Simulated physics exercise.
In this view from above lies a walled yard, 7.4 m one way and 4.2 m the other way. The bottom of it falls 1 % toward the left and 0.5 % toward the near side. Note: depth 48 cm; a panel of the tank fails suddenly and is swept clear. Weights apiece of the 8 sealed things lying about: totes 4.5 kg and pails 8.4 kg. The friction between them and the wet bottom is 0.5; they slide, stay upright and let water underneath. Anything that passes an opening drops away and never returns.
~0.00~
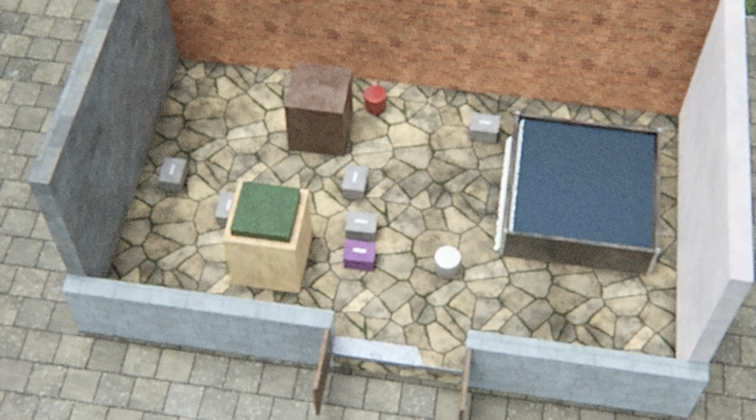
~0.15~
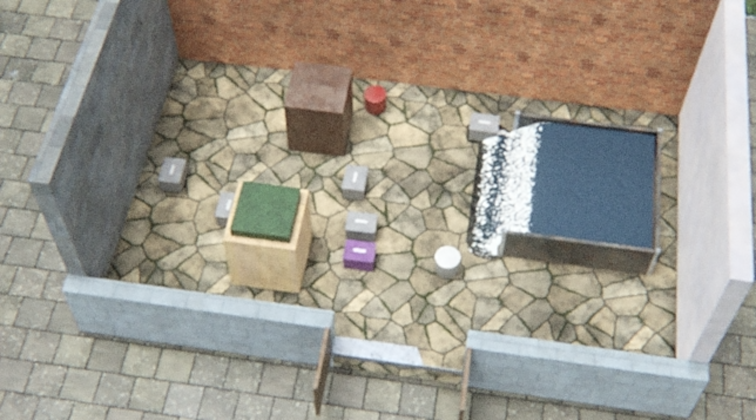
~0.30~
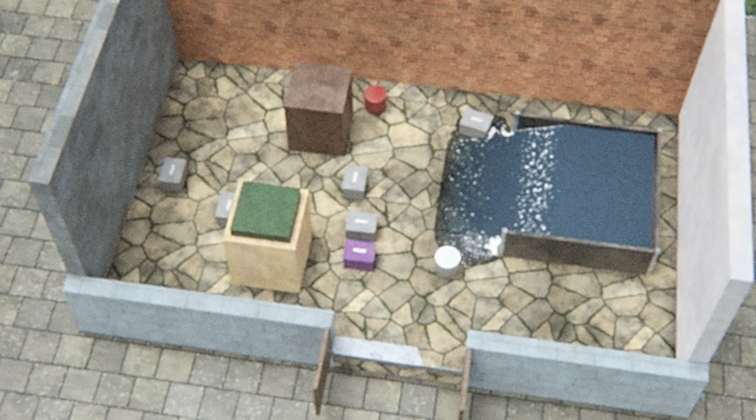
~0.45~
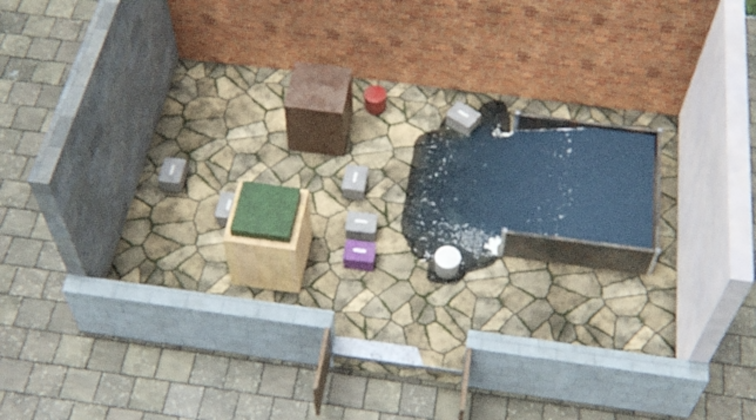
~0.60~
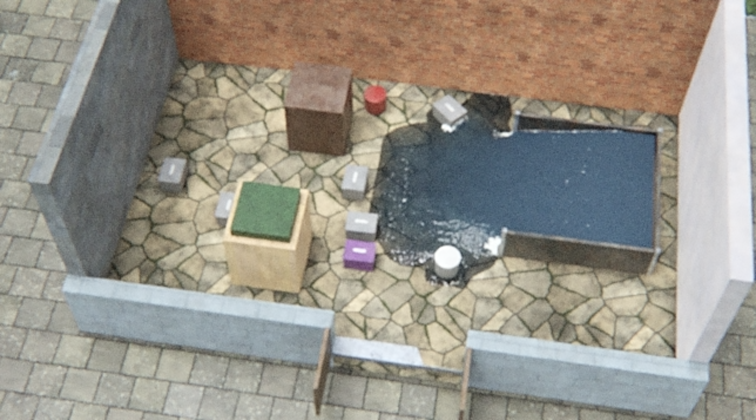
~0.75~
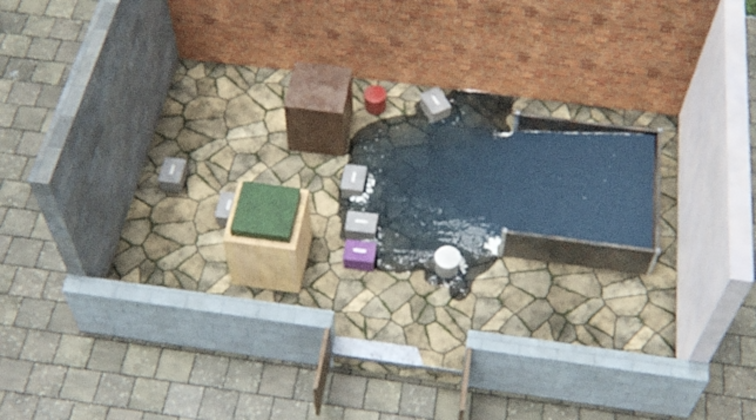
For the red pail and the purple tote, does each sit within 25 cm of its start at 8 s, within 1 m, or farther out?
At that moment the red pail is farther out than 1 m, the purple tote is farther out than 1 m.
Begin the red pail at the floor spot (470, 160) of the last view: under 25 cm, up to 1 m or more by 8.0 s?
By that time it is swept a long way.
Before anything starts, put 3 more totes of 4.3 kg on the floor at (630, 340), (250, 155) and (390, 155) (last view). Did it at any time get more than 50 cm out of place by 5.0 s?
Taking them in the order given: Falls short, exceeds it and exceeds it.
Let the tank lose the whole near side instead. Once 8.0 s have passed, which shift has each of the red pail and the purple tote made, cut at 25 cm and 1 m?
Then the red pail remains roughly in place and the purple tote goes a great distance.
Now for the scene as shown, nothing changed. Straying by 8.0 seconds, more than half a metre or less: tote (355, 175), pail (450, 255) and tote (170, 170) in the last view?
The first topped the threshold, the second never reached the threshold, and the third topped the threshold.
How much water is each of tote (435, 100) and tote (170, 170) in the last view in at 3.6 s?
Some 5 cm at the first, some 20 cm at the second.
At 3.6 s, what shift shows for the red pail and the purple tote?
By then roughly 250 cm and 200 cm, respectively.
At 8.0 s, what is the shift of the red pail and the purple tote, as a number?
About 300 and 250 centimetres.
After 1.6 s the red pail is near (362, 82), 0.3 m from its start, aground; the purple tote is near (317, 278), 0.7 m from its start, aground; 0 of 8 are out; 2 afloat.
After 3.6 s the red pail is near (200, 90), 2.5 m from its start, afloat; the purple tote is near (188, 279), 2.2 m from its start, aground; 0 of 8 are out; 6 afloat.
After 5.6 s the red pail is near (216, 146), 2.4 m from its start, afloat; the purple tote is near (187, 215), 2.4 m from its start, afloat; 0 of 8 are out; 7 afloat.
After 8.0 s the red pail is near (173, 130), 2.9 m from its start, afloat; the purple tote is near (163, 256), 2.6 m from its start, afloat; 0 of 8 are out; 7 afloat.
